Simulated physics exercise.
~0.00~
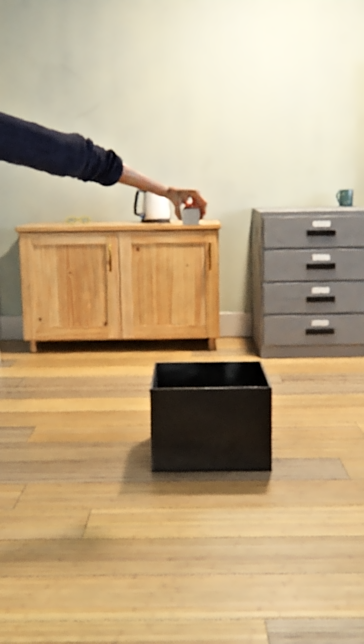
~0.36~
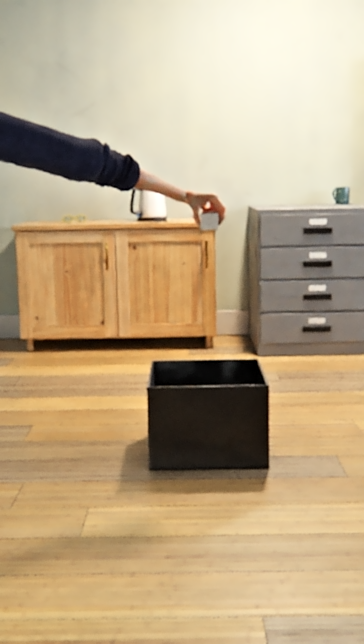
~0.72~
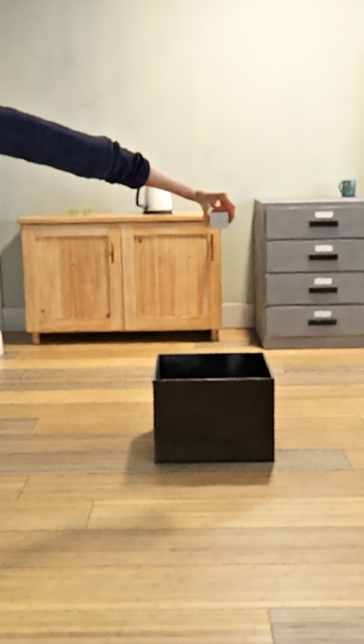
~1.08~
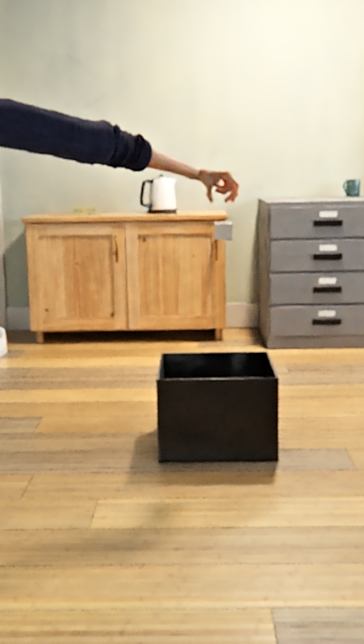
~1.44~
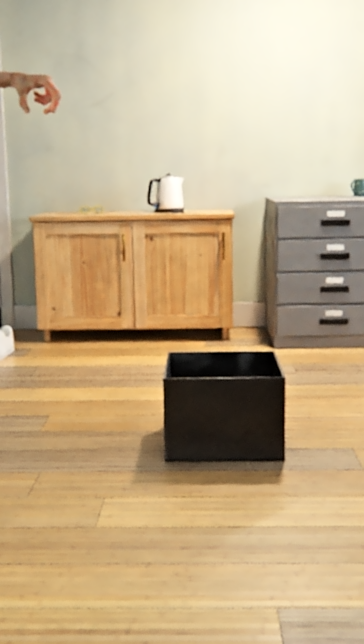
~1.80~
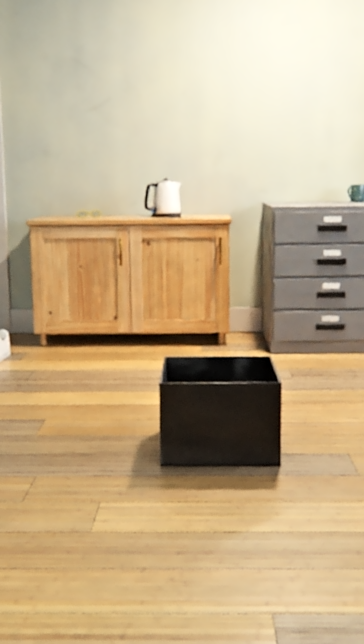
An arm releases a small pale block above a black box, and it drops inside.
